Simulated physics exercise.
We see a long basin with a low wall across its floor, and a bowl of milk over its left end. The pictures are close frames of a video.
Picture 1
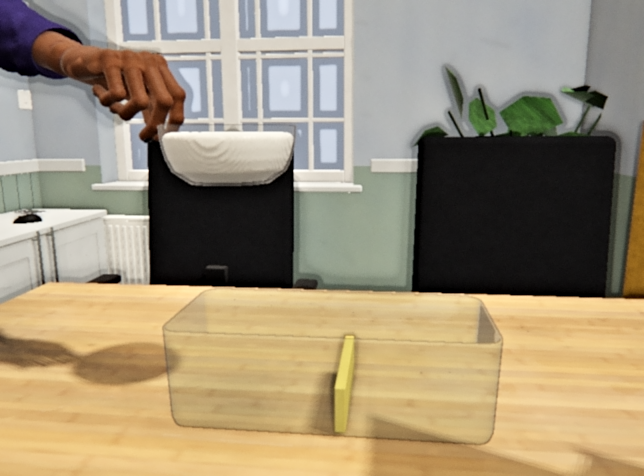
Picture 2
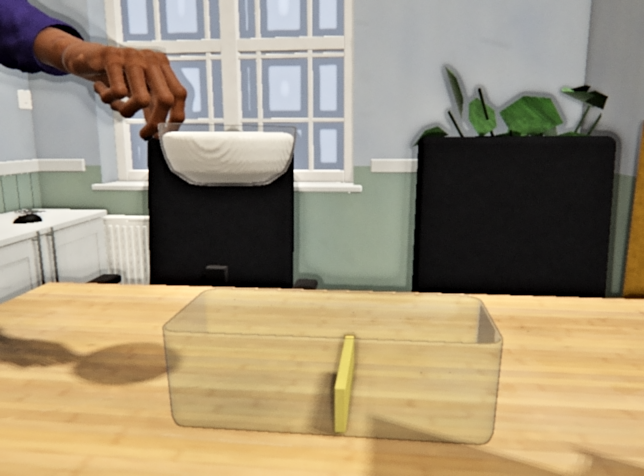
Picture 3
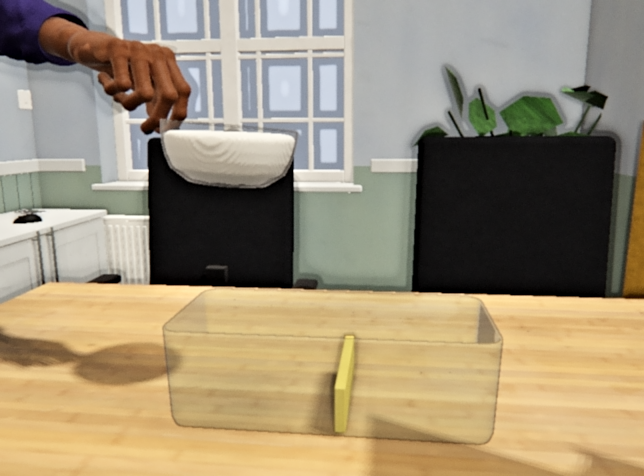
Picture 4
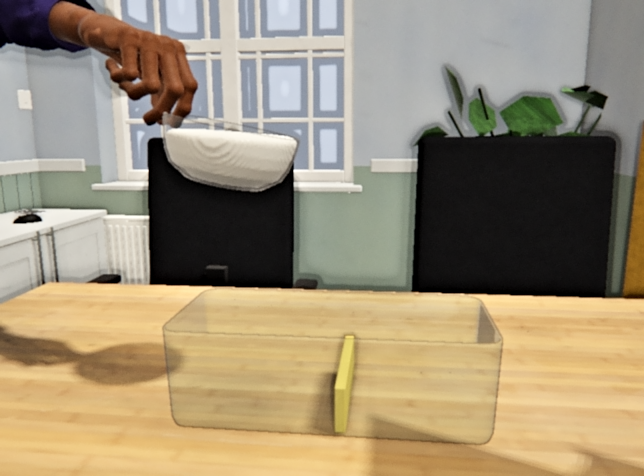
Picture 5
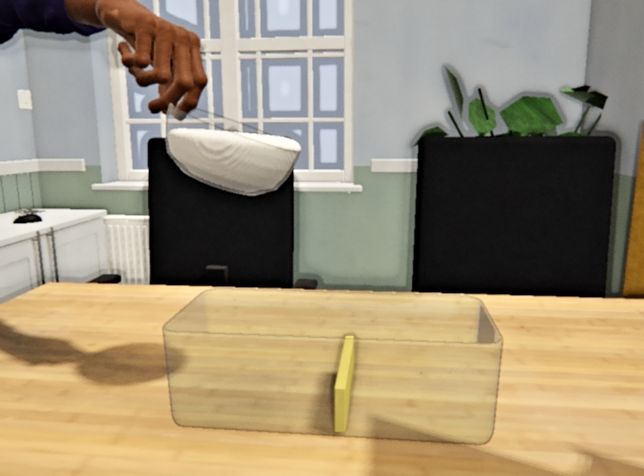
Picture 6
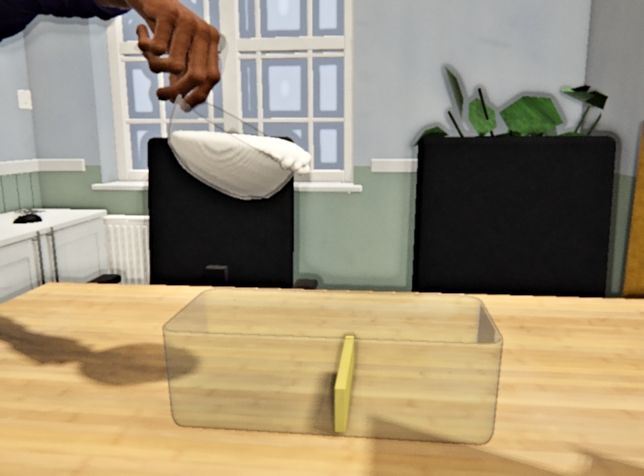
In a room with a wooden table, a hand above the left end of a clear basin with a low yellow divider gradually tilts a bowl of milk rightward, and some milk passes over its right rim.
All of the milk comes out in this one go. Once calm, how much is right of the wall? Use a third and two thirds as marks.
The share right of the wall is from a third to two thirds.
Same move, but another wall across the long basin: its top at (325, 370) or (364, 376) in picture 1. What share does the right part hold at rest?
Roughly 75 per cent, and 40 per cent.
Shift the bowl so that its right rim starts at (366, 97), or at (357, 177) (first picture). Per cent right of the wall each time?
Near 90 % and 90 %.
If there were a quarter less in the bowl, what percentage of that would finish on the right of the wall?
About 45 per cent.
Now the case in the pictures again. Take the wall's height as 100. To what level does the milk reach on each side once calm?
Left about 20, right about 30.
A moment on, the tilt is 91° and 14 per cent is still to pour, 4 is left of the wall and 28 right of it.
Next, the tilt is 102° and 1 per cent is still to pour, 34 is left of the wall and 58 right of it.
Then the tilt is 102° and 0 per cent is still to pour, 40 is left of the wall and 57 right of it.
Later the tilt is 102° and 0 per cent is still to pour, 40 is left of the wall and 57 right of it.
In the end 40 per cent lies left of the wall, 57 right of it and 2 outside.
